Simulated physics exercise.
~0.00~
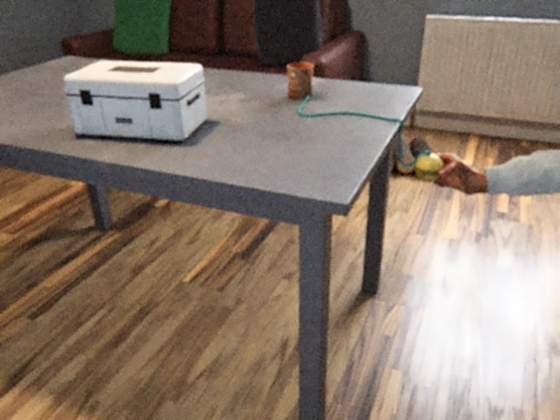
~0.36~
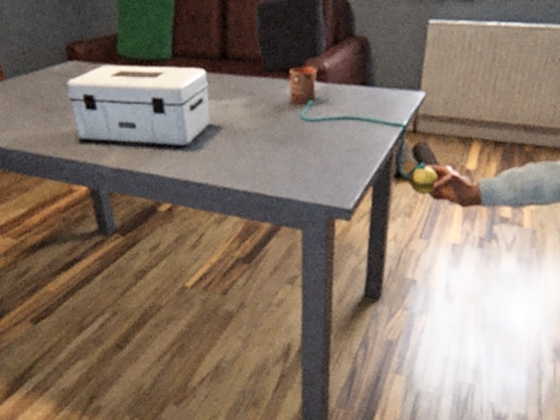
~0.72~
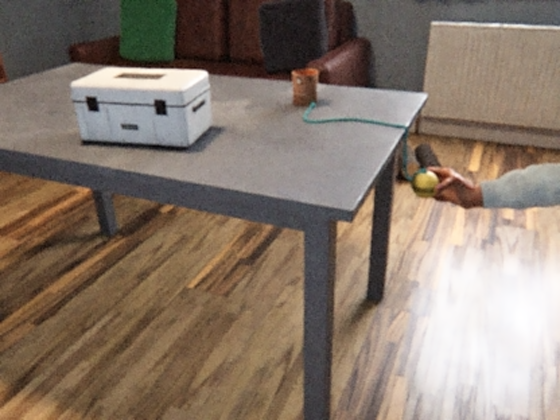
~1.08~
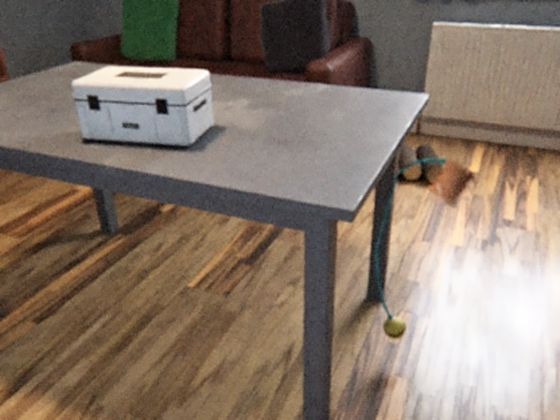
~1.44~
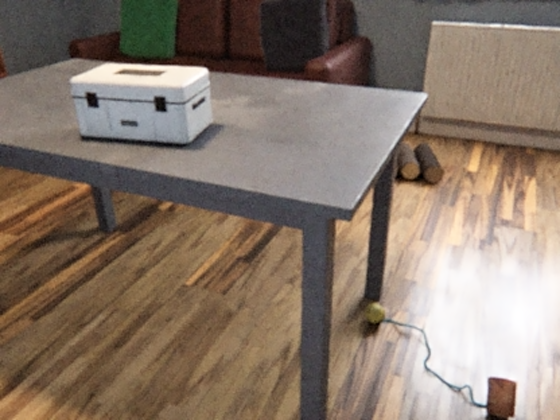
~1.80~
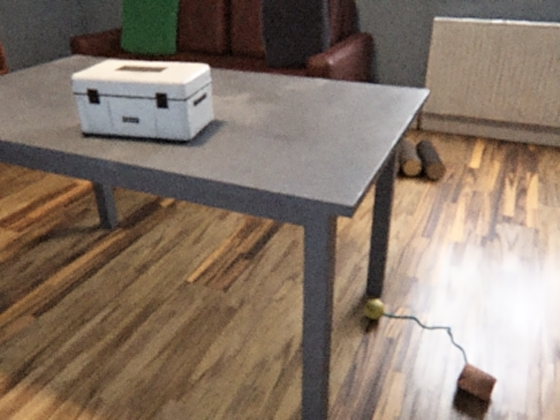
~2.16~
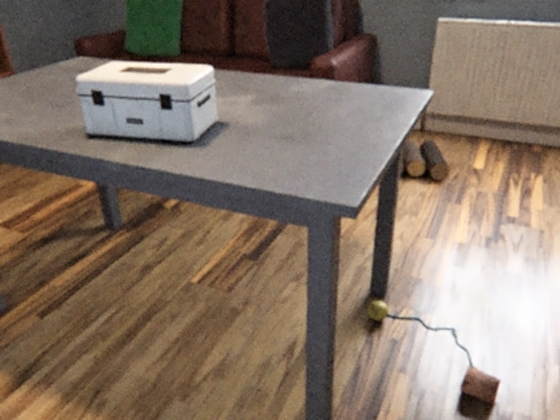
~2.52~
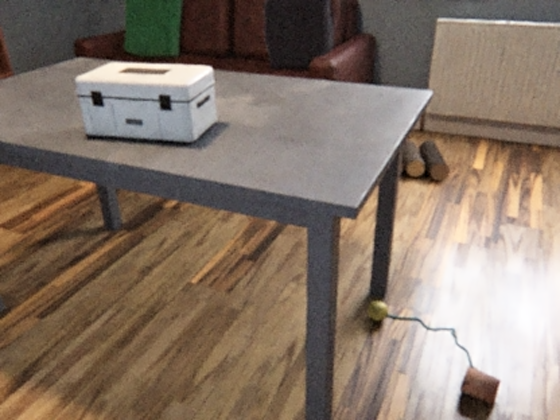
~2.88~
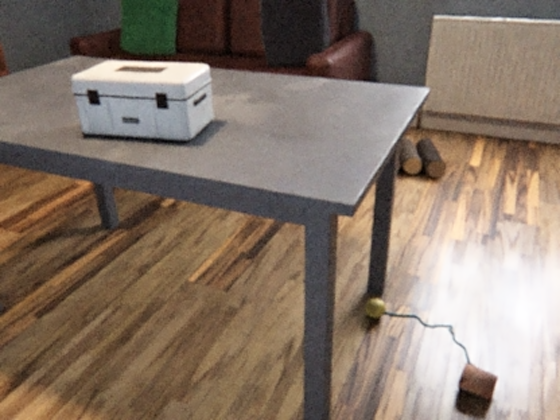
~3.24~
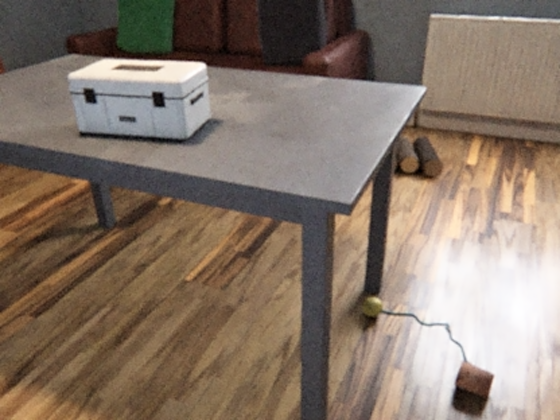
A hand held a yellow ball off the end of a gray table, tied by a shoelace to an orange cup, then let go; the ball dropped, dragging the cup off, and both ended up on the floor while the white toolbox stayed put.
